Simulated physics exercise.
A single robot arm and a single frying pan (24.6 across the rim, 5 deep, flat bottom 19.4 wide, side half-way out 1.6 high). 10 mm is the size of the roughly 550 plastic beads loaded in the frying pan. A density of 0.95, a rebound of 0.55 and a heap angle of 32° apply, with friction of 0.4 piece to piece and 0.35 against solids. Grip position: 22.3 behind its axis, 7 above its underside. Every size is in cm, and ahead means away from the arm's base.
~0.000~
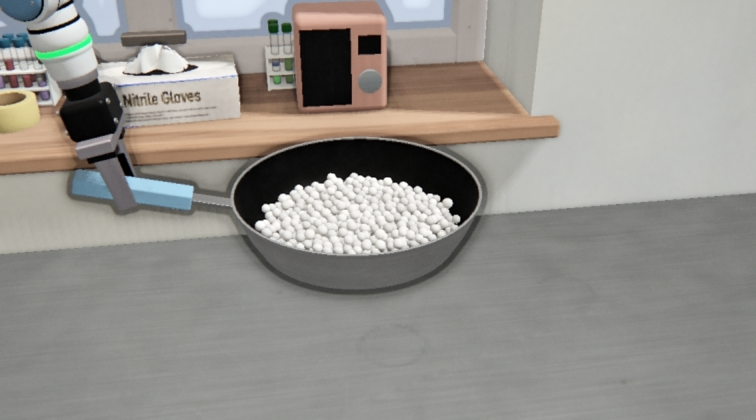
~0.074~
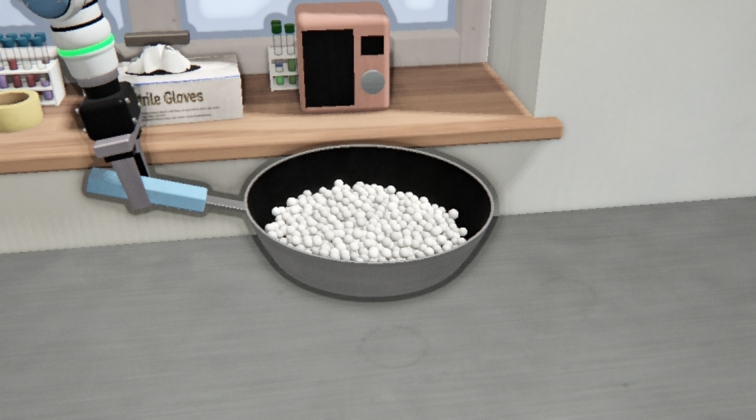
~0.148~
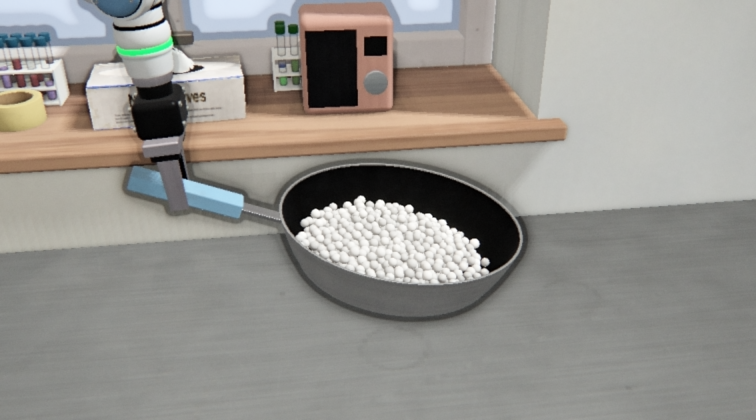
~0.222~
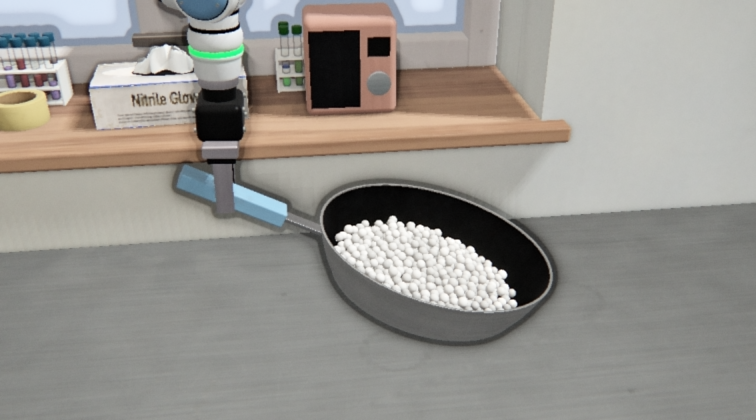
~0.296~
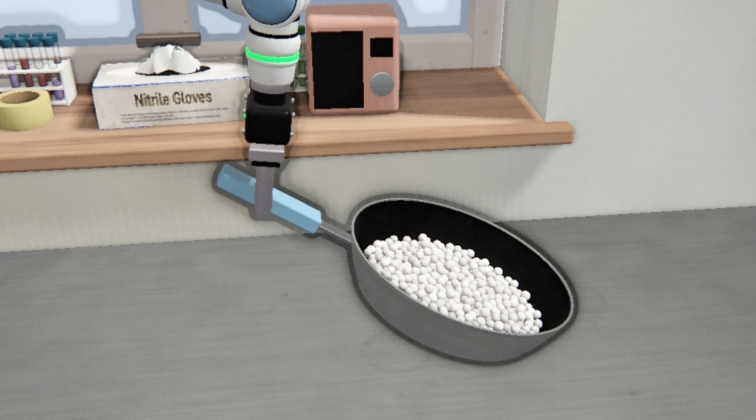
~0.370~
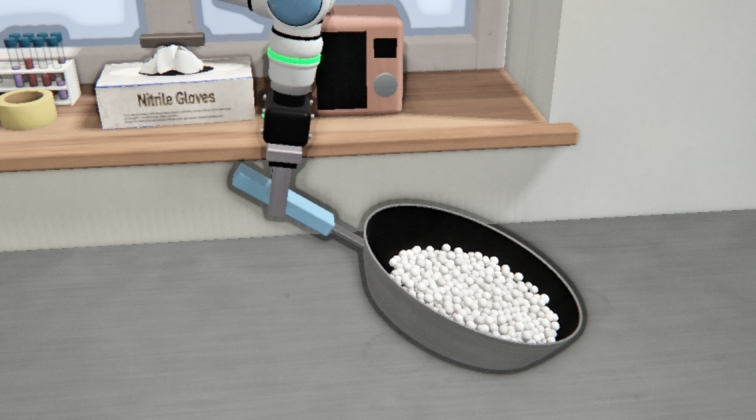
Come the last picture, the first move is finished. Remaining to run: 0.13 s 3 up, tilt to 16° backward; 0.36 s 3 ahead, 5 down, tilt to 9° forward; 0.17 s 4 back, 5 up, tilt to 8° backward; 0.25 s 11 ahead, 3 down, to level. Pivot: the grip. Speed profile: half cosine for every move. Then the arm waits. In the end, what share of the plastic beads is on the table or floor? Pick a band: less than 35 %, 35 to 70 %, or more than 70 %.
The band is more than 70 %.
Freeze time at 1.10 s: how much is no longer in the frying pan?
By that moment, something like 90 percent.
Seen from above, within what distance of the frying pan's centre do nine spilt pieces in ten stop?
It comes out at close to 70 centimetres.
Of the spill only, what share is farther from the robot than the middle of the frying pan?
Of the spill: Approx. 90 %.
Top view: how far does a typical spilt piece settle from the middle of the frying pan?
Estimate: Near 24 cm.
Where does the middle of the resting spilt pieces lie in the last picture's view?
Roughly at (699, 373) in the final view.
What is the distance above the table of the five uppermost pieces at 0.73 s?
73 cm.
By 0.73 s, tilted 2° forward, highest piece 75 above the table; 10 in the frying pan, 543 in flight or on a rim.
By 1.10 s, tilted 7° backward, highest piece 38 above the table; 444 on the table or floor, 65 in the frying pan, 44 in flight or on a rim.
By 1.48 s, level, highest piece 23 above the table; 481 on the table or floor, 56 in the frying pan, 16 in flight or on a rim.
By 2.53 s, level, highest piece 21 above the table; 497 on the table or floor, 56 in the frying pan.
Final count, 497 on the table or floor, 56 in the frying pan. That is 90 % on the table or floor.
